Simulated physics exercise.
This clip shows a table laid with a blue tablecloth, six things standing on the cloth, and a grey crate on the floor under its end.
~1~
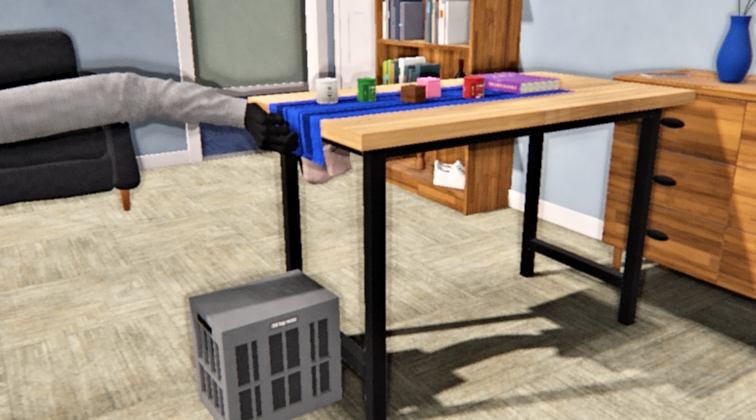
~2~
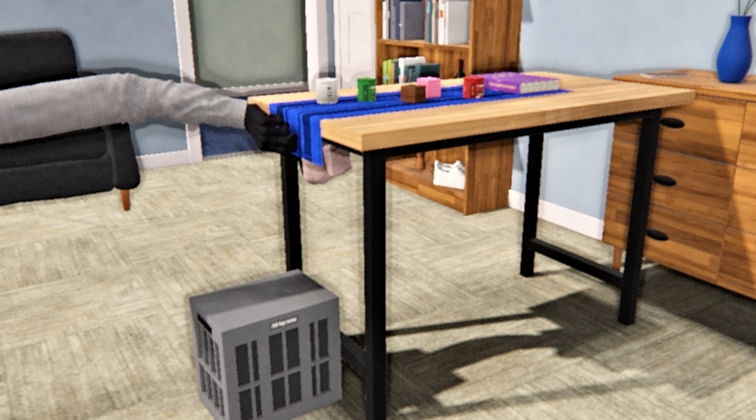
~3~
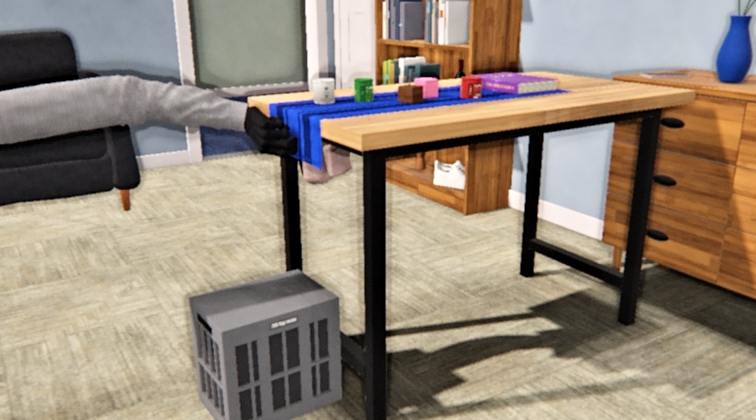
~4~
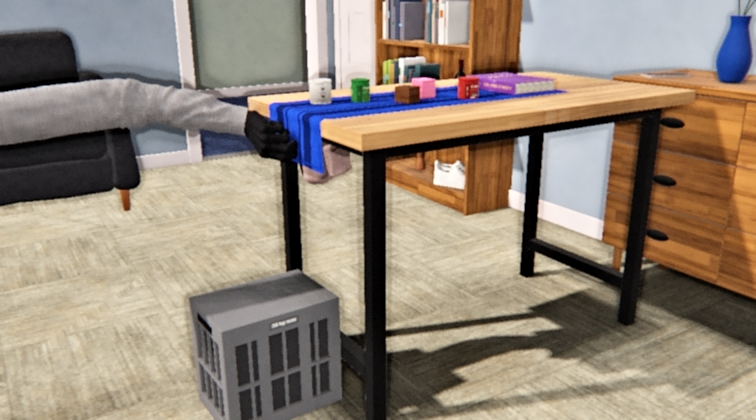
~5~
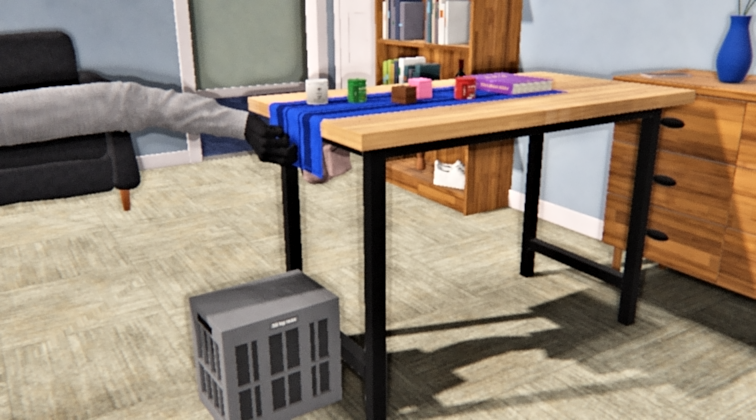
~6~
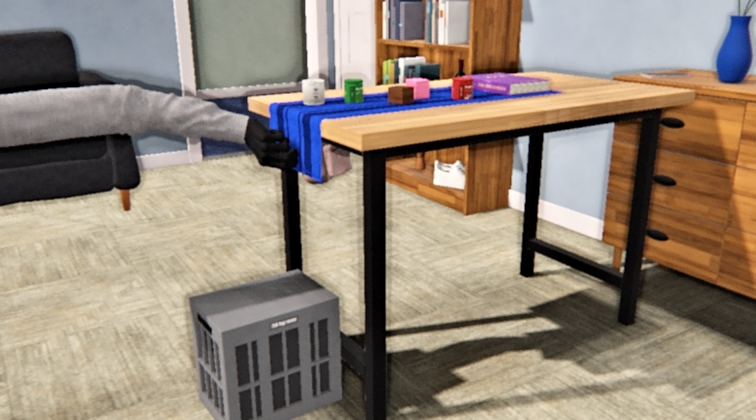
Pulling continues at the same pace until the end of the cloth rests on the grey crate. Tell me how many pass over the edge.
Count them up and you get three things gone over the edge.
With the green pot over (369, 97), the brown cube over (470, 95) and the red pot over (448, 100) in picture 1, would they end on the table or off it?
Record - green pot lost; brown cube retained; red pot retained.
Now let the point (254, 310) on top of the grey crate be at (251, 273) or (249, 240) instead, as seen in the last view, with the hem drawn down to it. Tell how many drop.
It comes to 2 for the first height and 1 for the second.
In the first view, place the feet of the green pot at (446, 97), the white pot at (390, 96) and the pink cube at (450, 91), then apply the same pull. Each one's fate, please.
In the end the green pot is still on top, the white pot is no longer on top, and the pink cube is still on top.
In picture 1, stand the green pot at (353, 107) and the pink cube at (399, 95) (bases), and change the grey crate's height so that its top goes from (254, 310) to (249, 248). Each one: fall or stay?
The green pot? Lost. The pink cube? Safe.
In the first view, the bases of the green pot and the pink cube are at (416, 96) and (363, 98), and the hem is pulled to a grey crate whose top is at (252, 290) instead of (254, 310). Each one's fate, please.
Observed: Green pot remains seated; pink cube departs.
Soon after, hem near (296, 219); white pot gone.
After that, hem near (296, 259); white pot and green pot gone.
In the end, hem on the crate; white pot, green pot and brown cube gone. It carries off three.
